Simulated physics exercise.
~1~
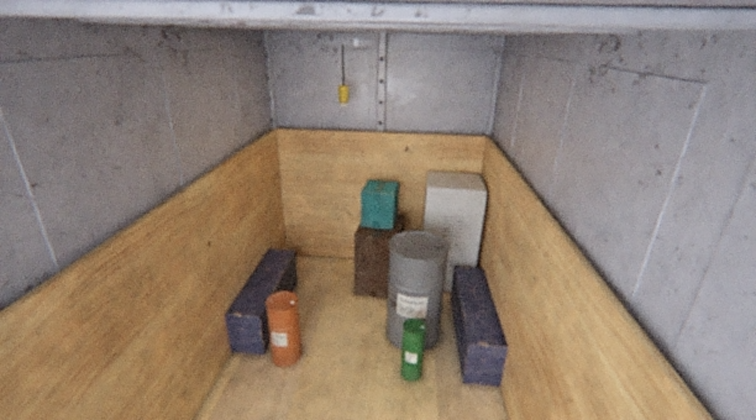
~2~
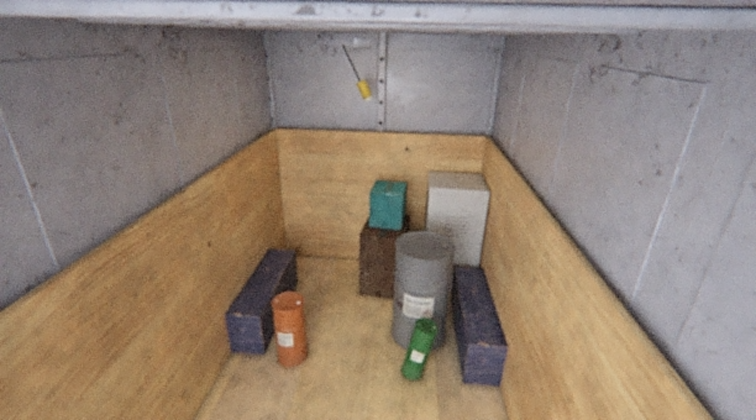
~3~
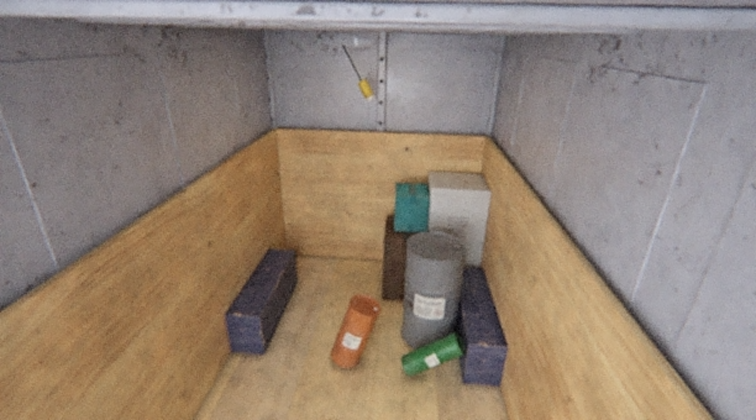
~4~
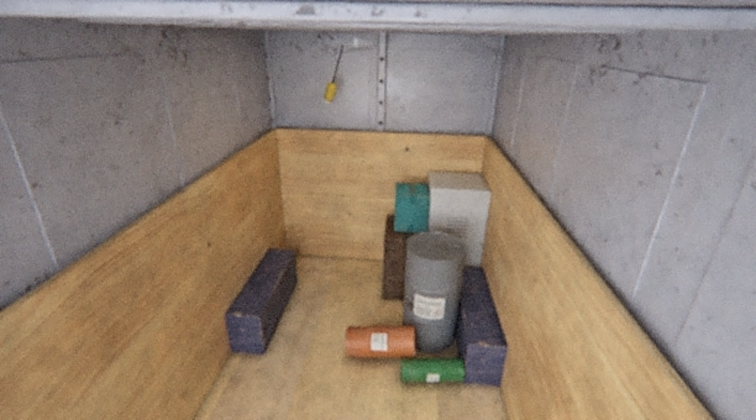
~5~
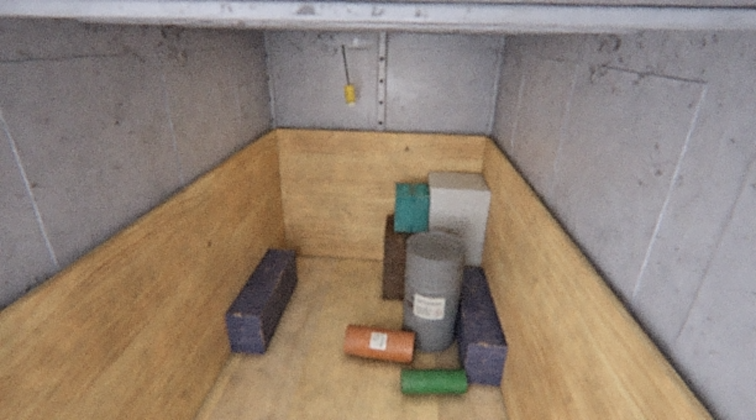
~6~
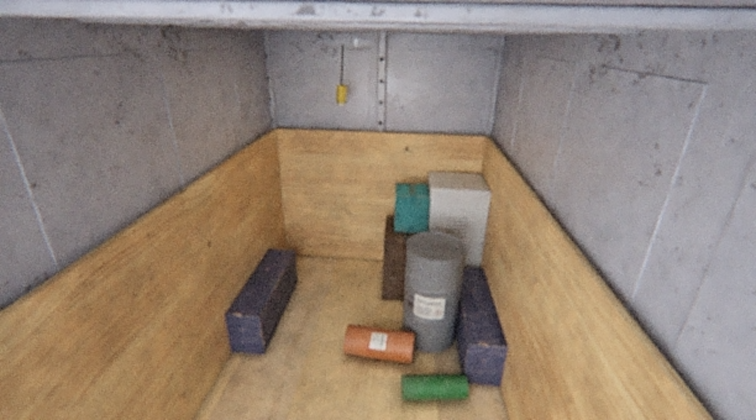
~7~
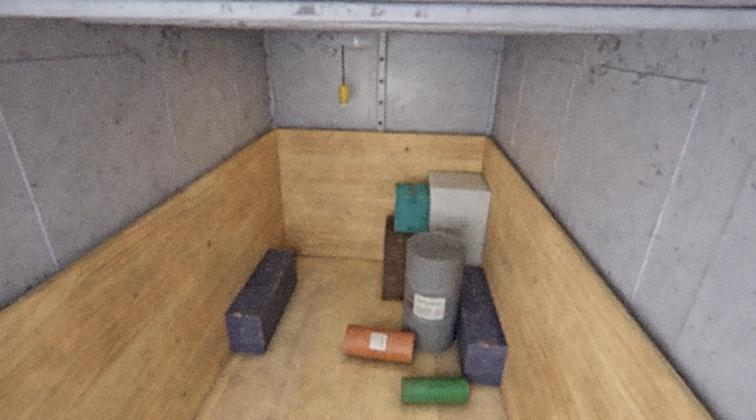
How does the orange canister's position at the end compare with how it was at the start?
At the start the orange canister stands upright, and by the end it is lying on its side on the floor.
